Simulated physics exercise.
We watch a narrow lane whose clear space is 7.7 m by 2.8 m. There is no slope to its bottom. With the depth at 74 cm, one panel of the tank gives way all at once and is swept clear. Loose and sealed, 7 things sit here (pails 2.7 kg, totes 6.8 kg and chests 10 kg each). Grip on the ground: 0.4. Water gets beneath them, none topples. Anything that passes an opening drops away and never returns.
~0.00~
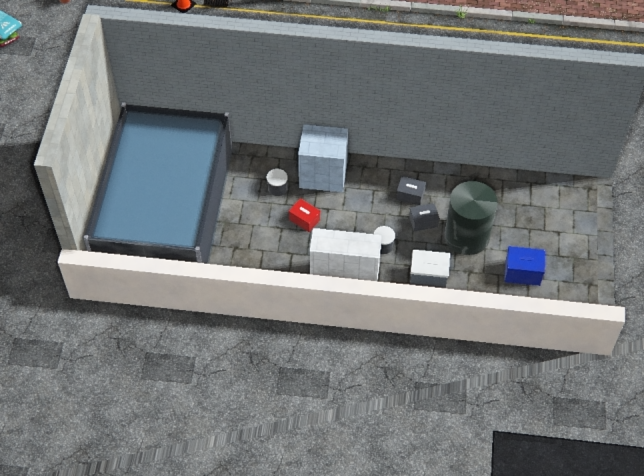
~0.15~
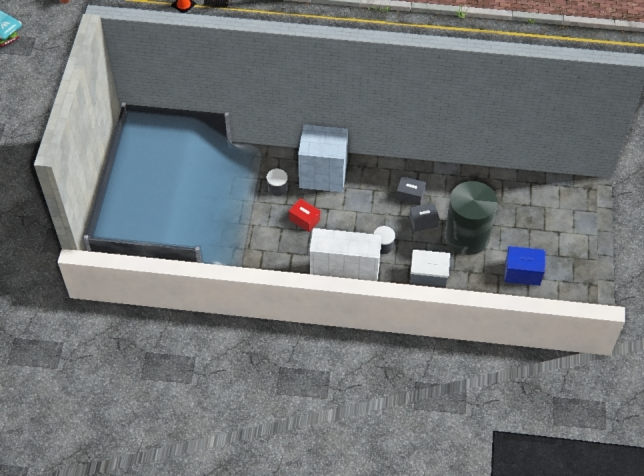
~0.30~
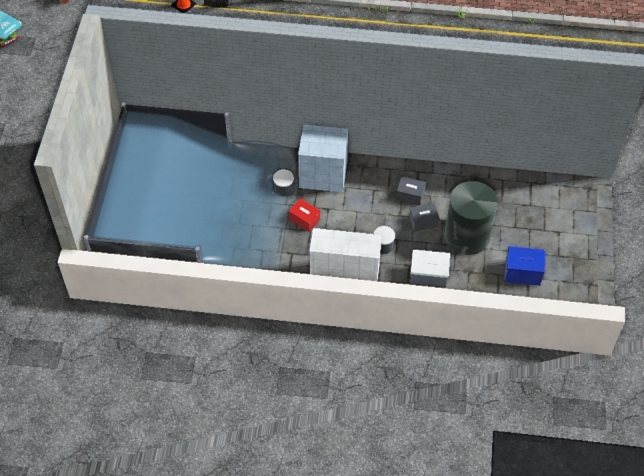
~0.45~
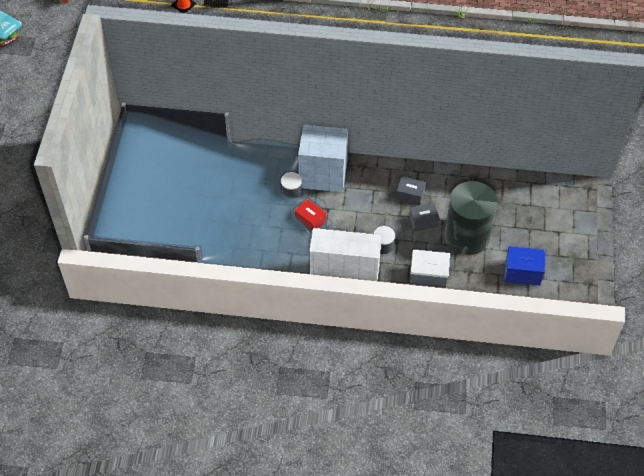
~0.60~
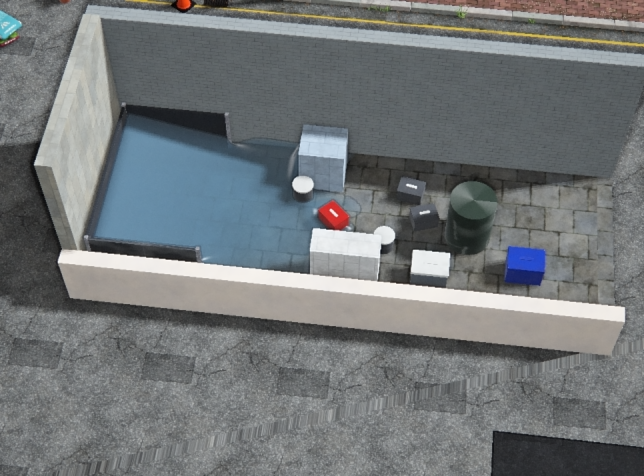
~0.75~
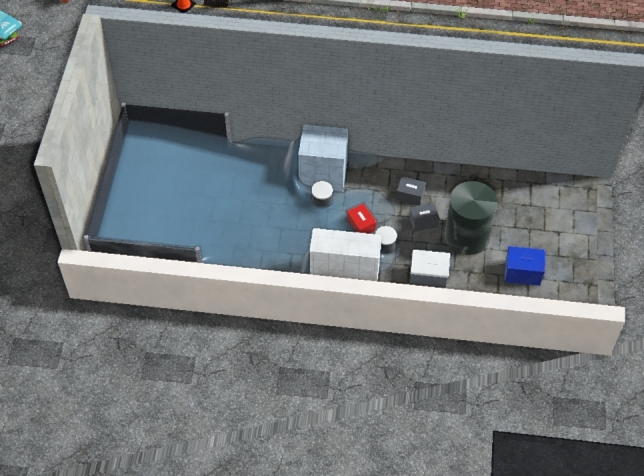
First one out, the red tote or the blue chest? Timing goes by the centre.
The blue one is out first.
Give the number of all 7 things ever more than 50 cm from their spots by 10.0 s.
7.
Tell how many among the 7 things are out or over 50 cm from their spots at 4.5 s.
My count gives 7.
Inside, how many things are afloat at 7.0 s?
Count: 0.
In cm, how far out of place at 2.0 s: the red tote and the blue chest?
Close to 200 and 50 centimetres by then.
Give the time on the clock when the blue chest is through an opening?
Somewhere near 2.5 s.
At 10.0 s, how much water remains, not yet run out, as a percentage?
I'd say some 48 percent hasn't gone yet.
After 2.0 s the red tote is near (432, 208), 2.0 m from its start, afloat; the blue chest is near (563, 257), 0.5 m from its start, aground; 0 of 7 are out; 5 afloat.
After 4.5 s the red tote is near (506, 198), 3.1 m from its start, afloat; the blue chest has gone out (at 2.5 s); 6 of 7 are out; 1 afloat.
After 7.0 s the red tote has gone out (at 6.1 s); the blue chest has gone out (at 2.5 s); 7 of 7 are out; 0 afloat.
After 10.0 s the red tote has gone out (at 6.1 s); the blue chest has gone out (at 2.5 s); 7 of 7 are out; 0 afloat.
